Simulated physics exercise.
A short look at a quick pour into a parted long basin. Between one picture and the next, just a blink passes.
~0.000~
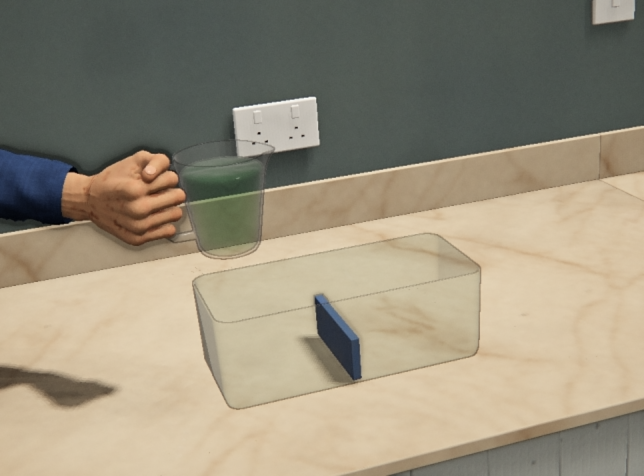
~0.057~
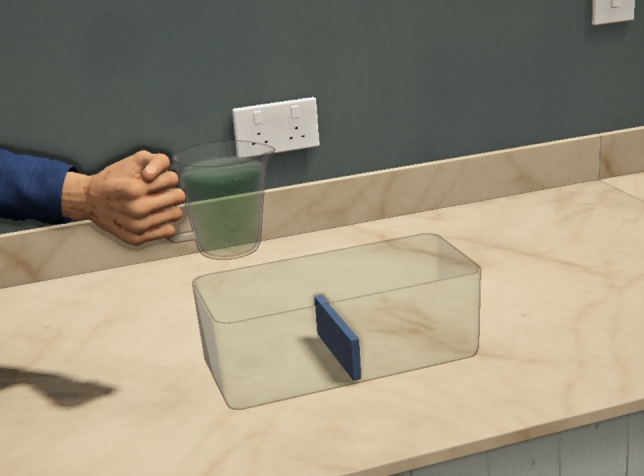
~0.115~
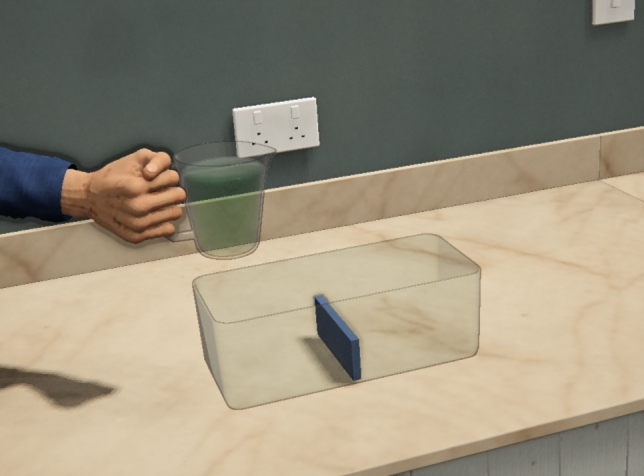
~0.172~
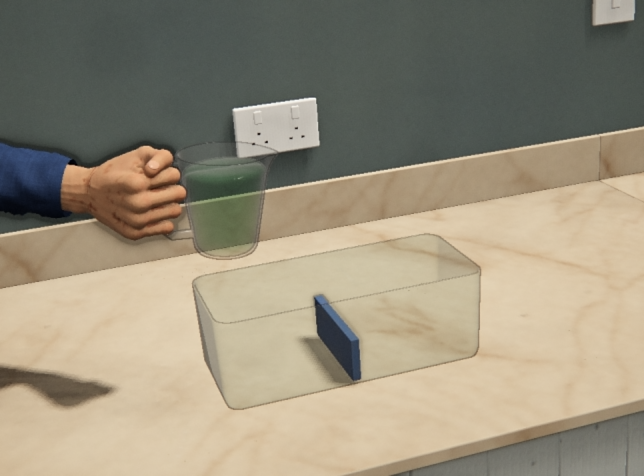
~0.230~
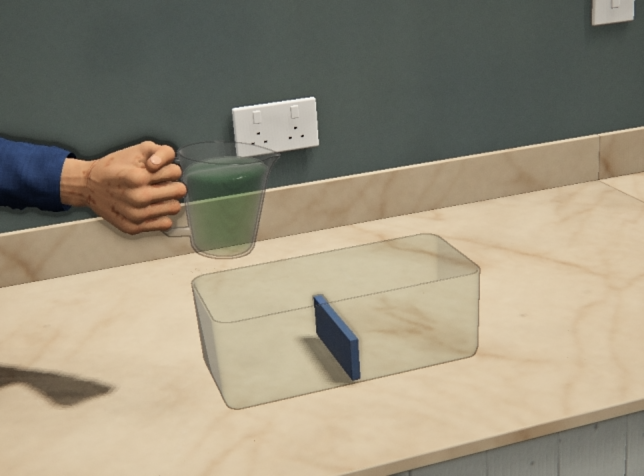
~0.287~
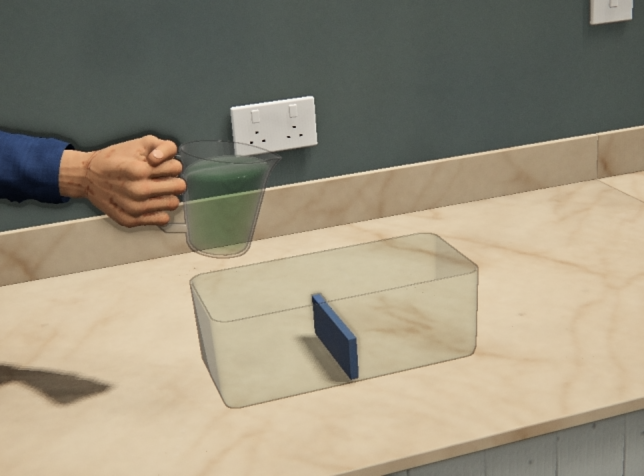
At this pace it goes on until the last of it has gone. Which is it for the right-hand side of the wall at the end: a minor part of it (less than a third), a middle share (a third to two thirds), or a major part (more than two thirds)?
Falls in the midrange.
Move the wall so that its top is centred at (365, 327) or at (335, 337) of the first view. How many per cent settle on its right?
The first placement leaves close to 10 per cent, the second close to 65 per cent.
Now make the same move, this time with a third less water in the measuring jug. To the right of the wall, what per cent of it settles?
35 per cent.
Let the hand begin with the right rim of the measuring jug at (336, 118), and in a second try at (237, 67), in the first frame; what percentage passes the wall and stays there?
First try: About 95 %; second try: About 40 %.
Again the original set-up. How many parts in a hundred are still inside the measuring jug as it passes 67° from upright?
Near 75 per cent.
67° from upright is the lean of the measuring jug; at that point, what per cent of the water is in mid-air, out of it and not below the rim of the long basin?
It works out to about 15 percent.
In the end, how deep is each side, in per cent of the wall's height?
20 per cent for the left part, 20 for the right.
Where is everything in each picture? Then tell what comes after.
In the first frame, it leans 0°; its right rim is at (274, 146); the water meets the walls at (179, 173) and (262, 160); the long basin's rim runs from (203, 302) to (459, 252); the wall's top is at (336, 317).
In the second frame, it leans 0°; its right rim is at (275, 147); the water meets the walls at (179, 174) and (262, 161).
In the third frame, it leans 2°; its right rim is at (276, 148); the water meets the walls at (180, 173) and (263, 162).
In the fourth frame, it leans 4°; its right rim is at (278, 150); the water meets the walls at (181, 173) and (264, 161).
In the fifth frame, it leans 7°; its right rim is at (280, 153); the water meets the walls at (183, 174) and (266, 161).
In the sixth frame, it leans 11°; its right rim is at (281, 155); the water meets the walls at (183, 173) and (269, 160).
A moment on, the measuring jug is tipped part way and 73 per cent is still to pour, 1 is left of the wall and 9 right of it.
Next, the measuring jug is tipped right over and 12 per cent is still to pour, 22 is left of the wall and 56 right of it.
Then the measuring jug is tipped right over and 0 per cent is still to pour, 41 is left of the wall and 58 right of it.
Later the measuring jug is tipped right over and 0 per cent is still to pour, 41 is left of the wall and 58 right of it.
In the end 41 per cent lies left of the wall, 58 right of it and 1 outside.
